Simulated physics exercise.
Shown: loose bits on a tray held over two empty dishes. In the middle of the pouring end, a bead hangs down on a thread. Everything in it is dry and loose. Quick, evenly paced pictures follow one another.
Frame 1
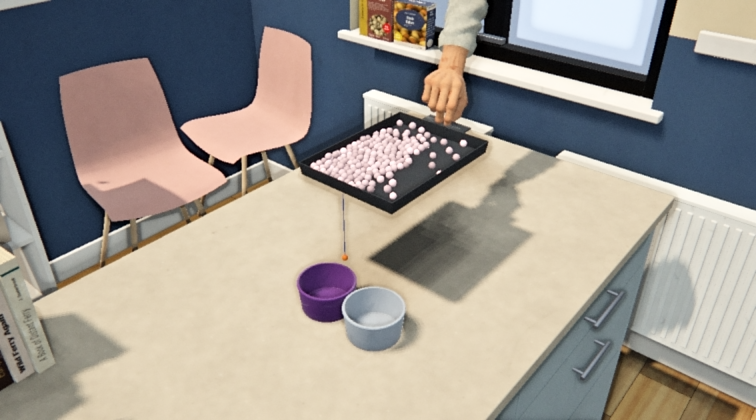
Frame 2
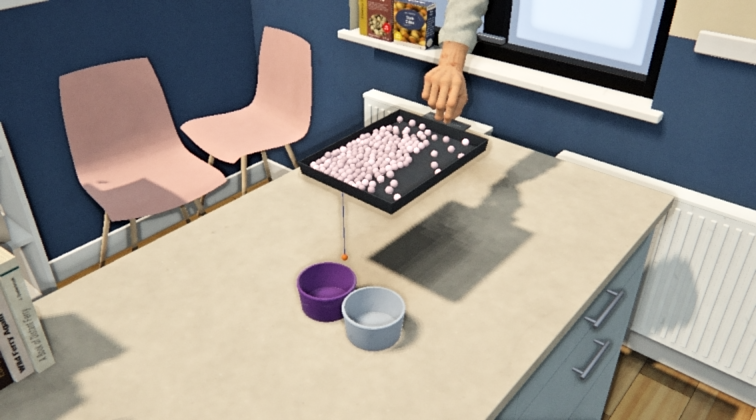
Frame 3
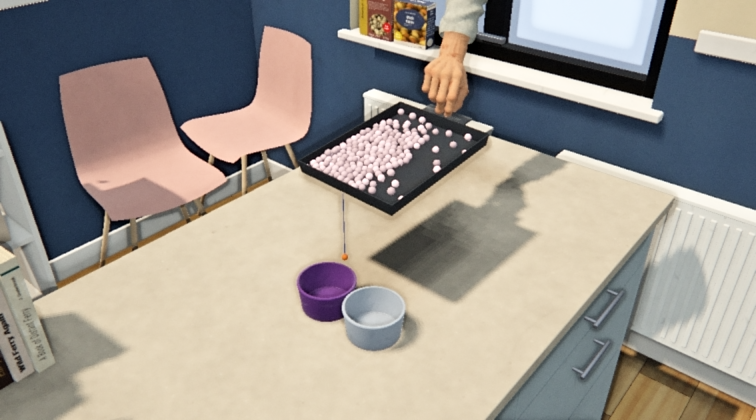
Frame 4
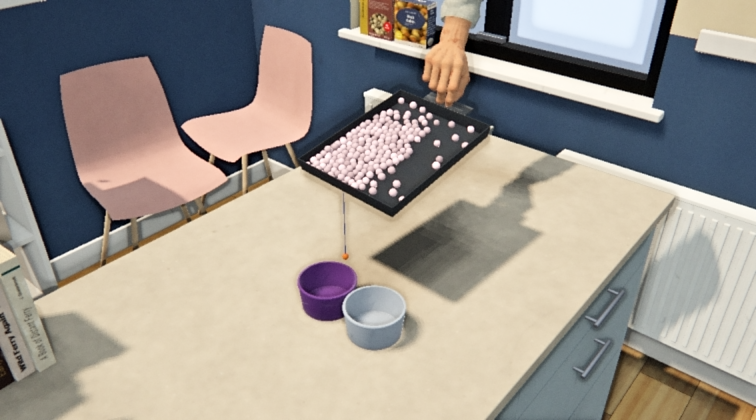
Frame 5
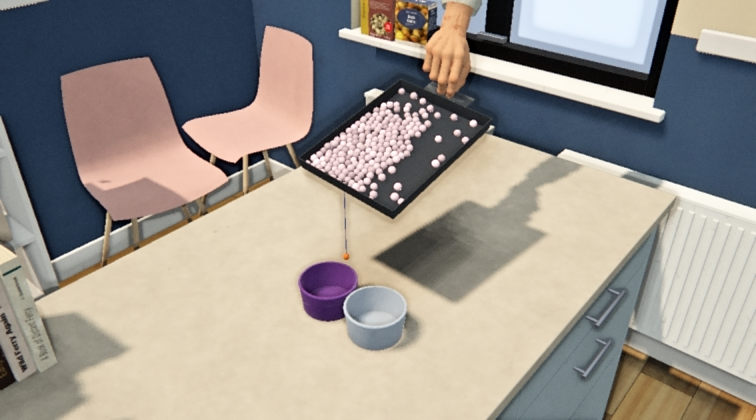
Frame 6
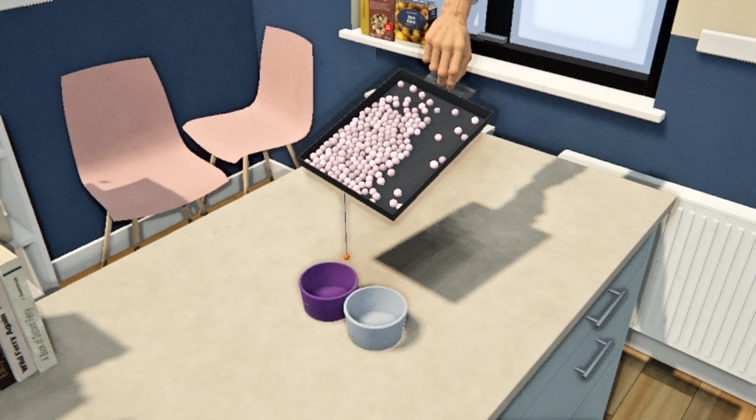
A black tray of small pale pink balls slowly tilted down toward its front right corner as a hand held its far end, and the balls began shifting above two empty bowls, purple and grey.
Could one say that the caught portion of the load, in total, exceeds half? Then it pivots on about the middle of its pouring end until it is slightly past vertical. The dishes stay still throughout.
Yes, it exceeds half.
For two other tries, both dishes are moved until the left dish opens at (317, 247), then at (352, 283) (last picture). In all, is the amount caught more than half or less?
For the two tries in order: Not as much as half, exceeding half.
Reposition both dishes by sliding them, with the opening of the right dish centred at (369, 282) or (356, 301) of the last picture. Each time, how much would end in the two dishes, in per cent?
Around 40 % followed by around 40 %.
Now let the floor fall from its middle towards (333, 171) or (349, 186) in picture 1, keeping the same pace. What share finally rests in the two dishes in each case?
The first try gives close to 0 per cent, the second close to 40 per cent.
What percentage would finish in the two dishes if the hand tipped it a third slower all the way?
Around 80 in every hundred.
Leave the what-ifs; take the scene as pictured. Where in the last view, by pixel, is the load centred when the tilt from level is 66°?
About (377, 185).
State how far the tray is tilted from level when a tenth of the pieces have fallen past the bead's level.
Angle reached: About 80°.
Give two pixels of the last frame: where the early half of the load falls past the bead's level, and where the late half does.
(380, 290) first, (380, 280) later.
Soon after the last picture, tray tipped steeply; nearly all on the tray; a stray few in the right dish; a small part in the air.
A little later, tray tipped past a quarter turn; a small part on the tray; about two thirds in the right dish; a stray few in the left dish; a small part outside both; a small part in the air.
Later still, tray tipped past a quarter turn; about two thirds in the right dish; a small part in the left dish; about a quarter outside both.
By the end, tray tipped past a quarter turn; about two thirds in the right dish; a small part in the left dish; about a quarter outside both.
